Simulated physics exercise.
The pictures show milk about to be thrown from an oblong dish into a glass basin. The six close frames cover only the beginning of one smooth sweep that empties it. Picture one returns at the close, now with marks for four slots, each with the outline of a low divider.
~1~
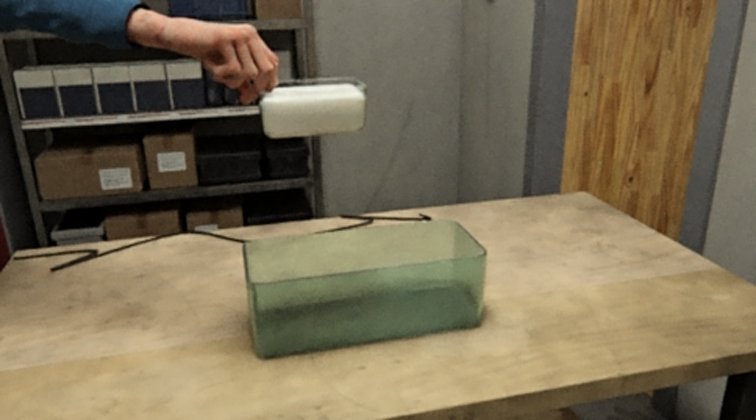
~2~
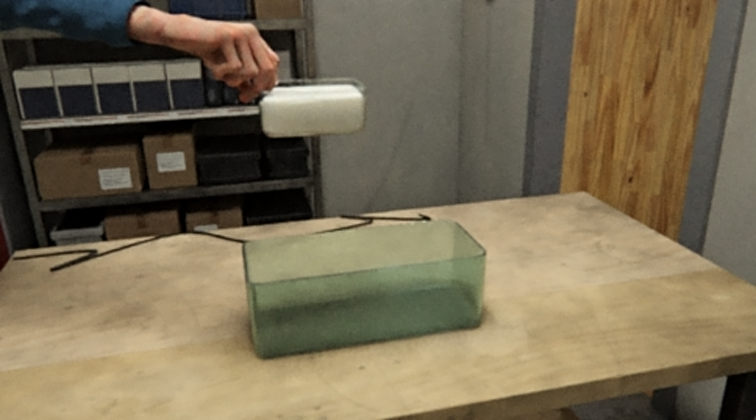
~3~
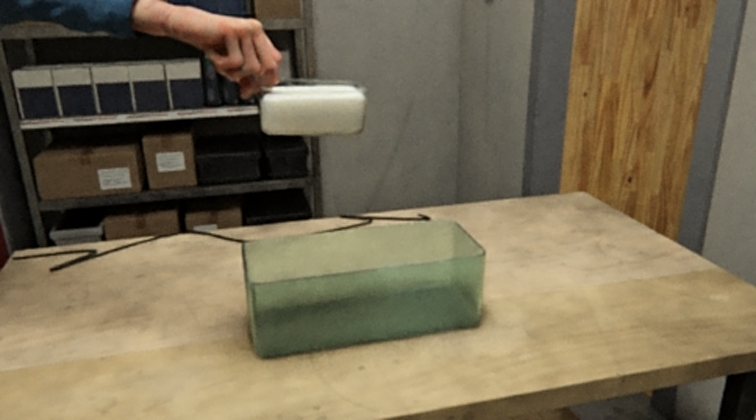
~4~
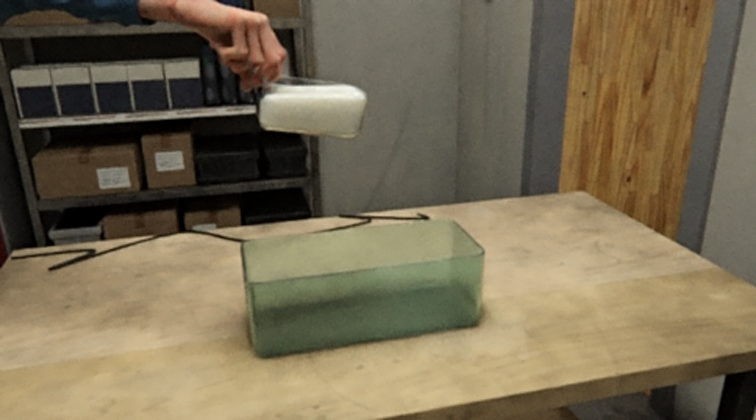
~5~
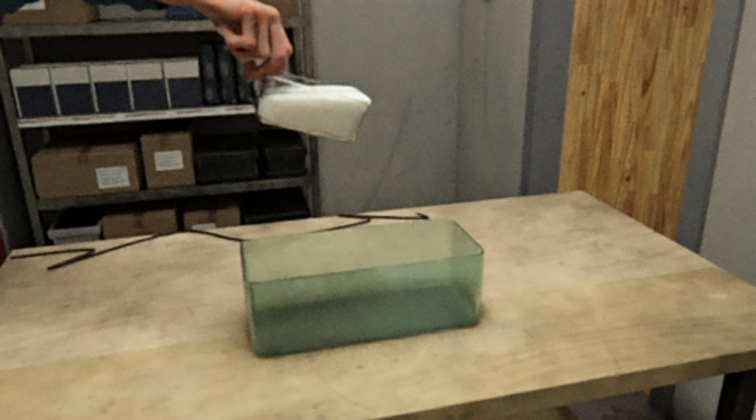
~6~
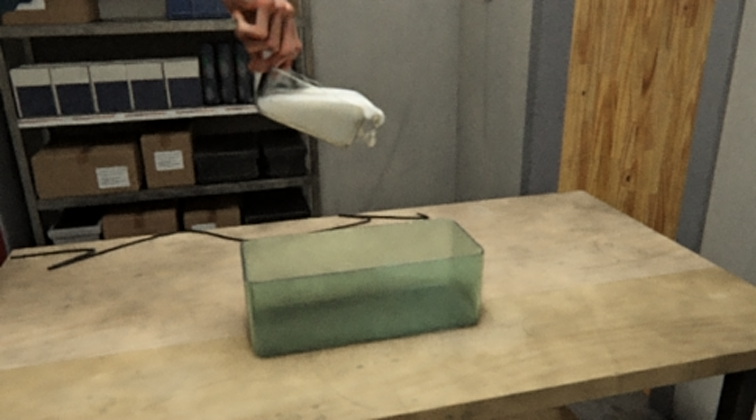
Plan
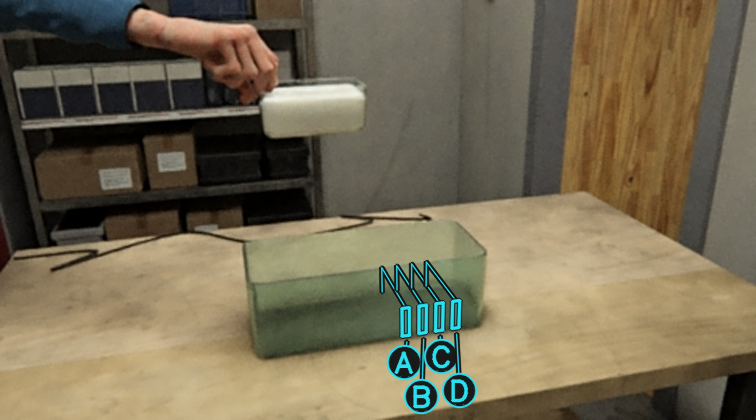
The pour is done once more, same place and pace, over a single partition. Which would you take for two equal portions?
Place C does it best.
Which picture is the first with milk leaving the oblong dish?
In picture 5.
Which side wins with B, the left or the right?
More ends on the right.
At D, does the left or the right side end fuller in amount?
More ends on the left.
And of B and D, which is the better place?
B it is.
On the marked copy, A at (406, 341); B at (423, 338); C at (440, 336); D at (456, 333).
For place A, about 23 % ends left of the wall and 75 % right of it.
For place B, about 30 % ends left of the wall and 68 % right of it.
For place C, about 50 % ends left of the wall and 48 % right of it.
For place D, about 86 % ends left of the wall and 12 % right of it.
